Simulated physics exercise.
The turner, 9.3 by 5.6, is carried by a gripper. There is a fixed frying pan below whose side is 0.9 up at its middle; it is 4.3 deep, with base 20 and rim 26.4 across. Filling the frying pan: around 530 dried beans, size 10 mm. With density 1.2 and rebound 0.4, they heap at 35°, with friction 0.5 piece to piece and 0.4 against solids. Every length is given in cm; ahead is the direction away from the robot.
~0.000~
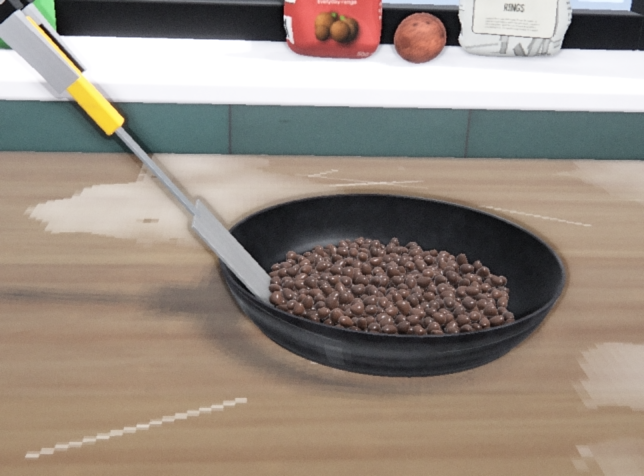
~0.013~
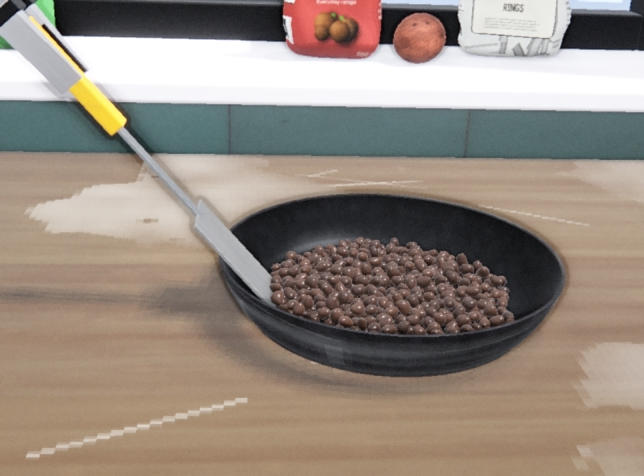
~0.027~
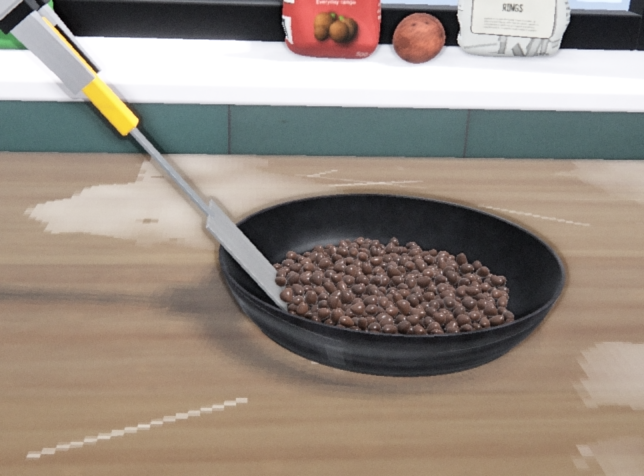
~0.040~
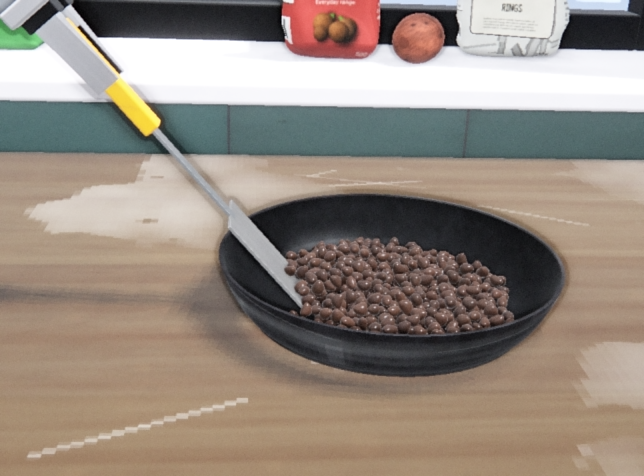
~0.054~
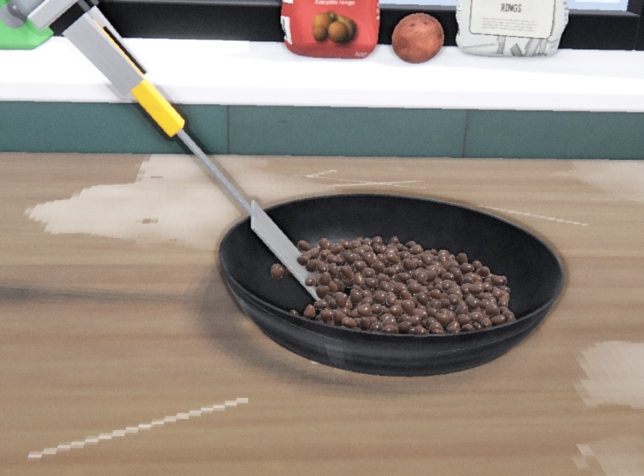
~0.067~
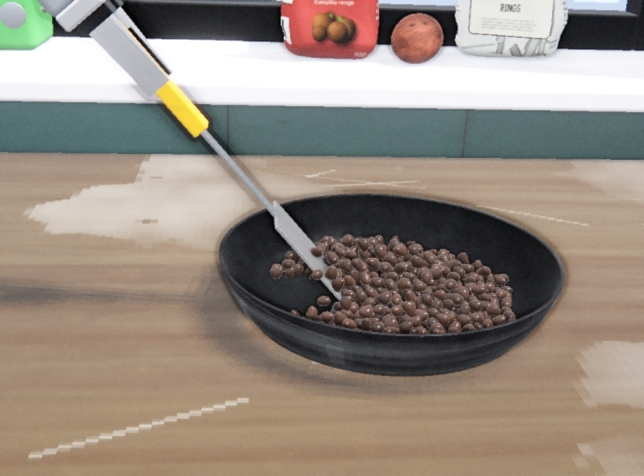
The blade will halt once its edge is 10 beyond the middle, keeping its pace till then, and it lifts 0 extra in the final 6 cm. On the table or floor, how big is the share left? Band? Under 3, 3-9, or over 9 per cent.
Over 9 per cent.
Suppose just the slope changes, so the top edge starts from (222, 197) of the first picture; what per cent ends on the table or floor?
15 percent or so.
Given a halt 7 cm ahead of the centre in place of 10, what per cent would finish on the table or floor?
In that case about 0 percent ends on the table or floor.
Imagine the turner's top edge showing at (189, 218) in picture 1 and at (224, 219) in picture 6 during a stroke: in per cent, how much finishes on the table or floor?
About 5 per cent.
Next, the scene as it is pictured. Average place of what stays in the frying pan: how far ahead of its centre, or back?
Ahead of centre, near 3.5 centimetres.
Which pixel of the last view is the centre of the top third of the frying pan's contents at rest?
About (500, 277).
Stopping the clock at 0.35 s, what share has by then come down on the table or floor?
My estimate is roughly 10 %.
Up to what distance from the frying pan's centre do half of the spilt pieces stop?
Some 22 cm.
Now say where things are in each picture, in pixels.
The first frame shows the turner top edge at (195, 213), sloping 50°; upper third of the load around (380, 282), from x 270 to 510, top at y 245; 527 in the frying pan.
The second frame shows the turner top edge at (197, 213), sloping 50°; upper third of the load around (380, 282), from x 270 to 510, top at y 245.
The third frame shows the turner top edge at (209, 213), sloping 50°; upper third of the load around (374, 281), from x 270 to 510, top at y 245.
The fourth frame shows the turner top edge at (230, 213), sloping 50°; upper third of the load around (372, 278), from x 270 to 510, top at y 245.
The fifth frame shows the turner top edge at (253, 213), sloping 50°; upper third of the load around (371, 273), from x 270 to 510, top at y 245.
The sixth frame shows the turner top edge at (275, 214), sloping 50°; upper third of the load around (379, 272), from x 270 to 515, top at y 240; 527 in the frying pan.
After 0.10 s, sloping 50°, highest piece 7 above the table; 527 in the frying pan.
After 0.13 s, sloping 50°, highest piece 8 above the table; 527 in the frying pan.
After 0.35 s, sloping 50°, highest piece 10 above the table; 460 in the frying pan, 49 on the table or floor, 18 on the blade or in flight.
After 1.40 s, sloping 50°, highest piece 4 above the table; 460 in the frying pan, 67 on the table or floor.
In the end, 460 in the frying pan, 67 on the table or floor. That is 13 % on the table or floor.
